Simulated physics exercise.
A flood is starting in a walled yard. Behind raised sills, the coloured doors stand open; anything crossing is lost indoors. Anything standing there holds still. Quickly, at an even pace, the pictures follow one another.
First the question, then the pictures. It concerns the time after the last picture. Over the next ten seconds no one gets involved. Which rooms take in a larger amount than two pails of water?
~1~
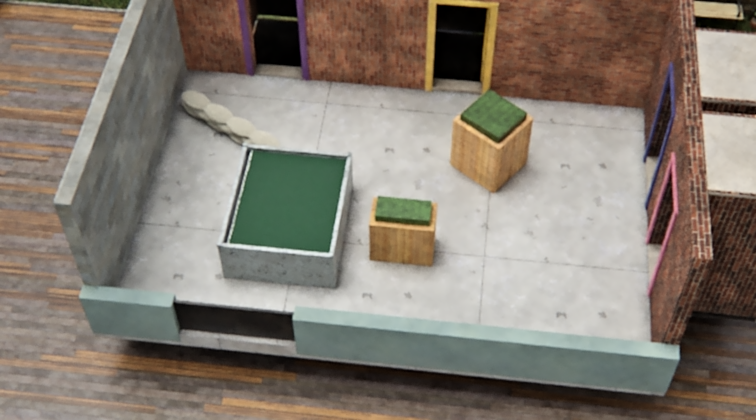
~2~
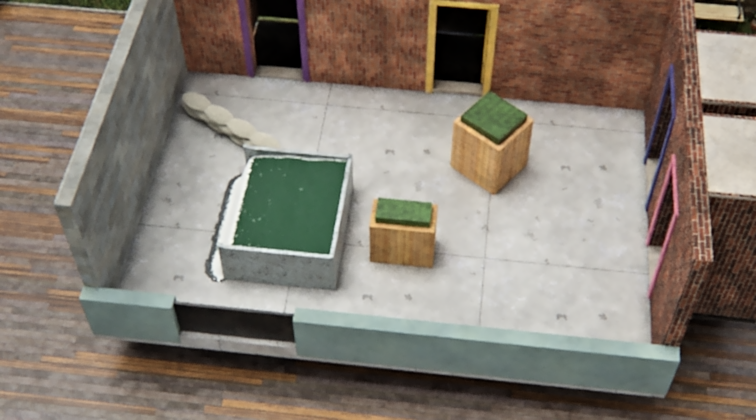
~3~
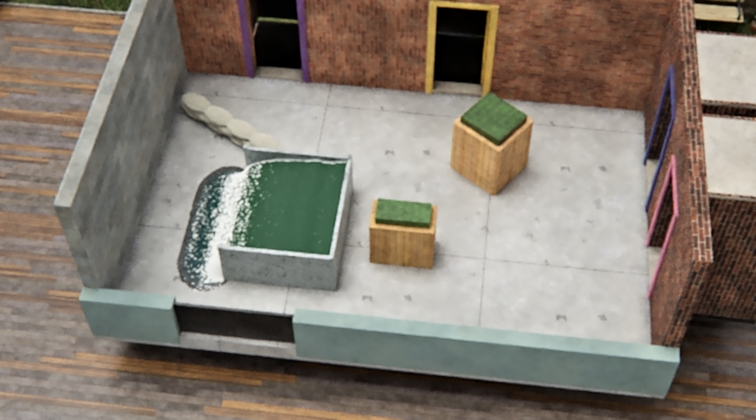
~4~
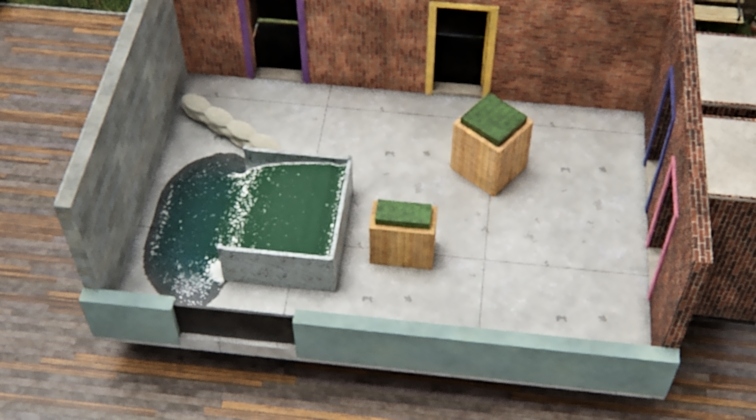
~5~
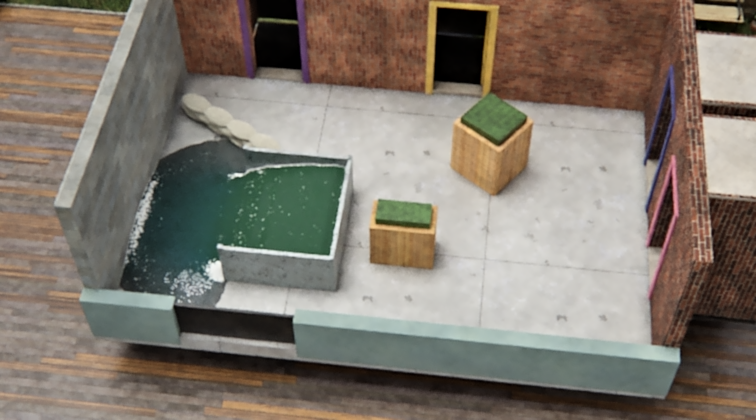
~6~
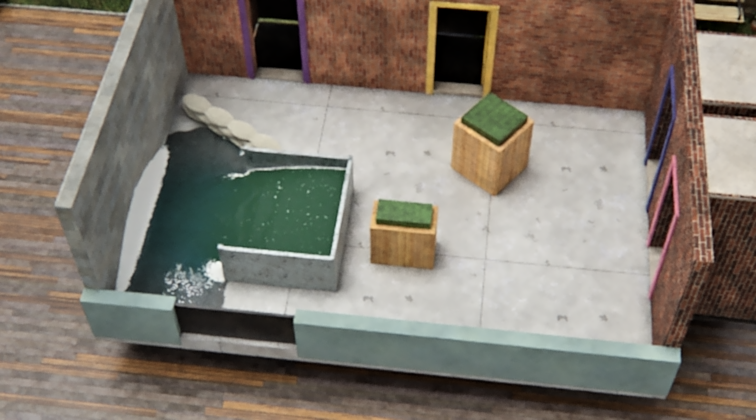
Result: Blue door: At most two buckets; pink door: Over two buckets; yellow door: At most two buckets; purple door: At most two buckets.
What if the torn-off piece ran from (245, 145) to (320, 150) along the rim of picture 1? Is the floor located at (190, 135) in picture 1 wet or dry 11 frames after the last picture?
Submerged.
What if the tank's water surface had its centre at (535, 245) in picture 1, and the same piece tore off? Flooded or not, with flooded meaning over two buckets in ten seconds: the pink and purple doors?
For the pink door the answer is no, short of it, for the purple door it is yes, past it.
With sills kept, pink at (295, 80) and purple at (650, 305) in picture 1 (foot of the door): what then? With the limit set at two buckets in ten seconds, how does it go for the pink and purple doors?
Pink door: Falls short; purple door: Exceeds the limit.
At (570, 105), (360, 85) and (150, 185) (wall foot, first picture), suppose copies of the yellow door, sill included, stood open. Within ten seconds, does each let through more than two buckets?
In order: Falls short, falls short, exceeds it.
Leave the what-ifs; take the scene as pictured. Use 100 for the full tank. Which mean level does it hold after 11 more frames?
24 % or so.
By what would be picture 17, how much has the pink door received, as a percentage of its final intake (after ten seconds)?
Something like 0 in a hundred.
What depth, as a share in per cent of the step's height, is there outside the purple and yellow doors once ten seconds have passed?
Roughly 20 % and 30 %, respectively.
A moment on, water covers 15 % of the floor; the blue door not reached, the pink door not reached, the yellow door not reached, the purple door not reached.
Next, water covers 25 % of the floor; the blue door not reached, the pink door not reached, the yellow door not reached, the purple door wet at the sill, nothing in.
Then, water covers 55 % of the floor; the blue door not reached, the pink door not reached, the yellow door not reached, the purple door wet at the sill, nothing in.
Later, water covers 80 % of the floor; the blue door wet at the sill, nothing in, the pink door under two buckets in, the yellow door wet at the sill, nothing in, the purple door wet at the sill, nothing in.
In the end, water covers 90 % of the floor; the blue door wet at the sill, nothing in, the pink door over two buckets in, the yellow door under two buckets in, the purple door wet at the sill, nothing in.
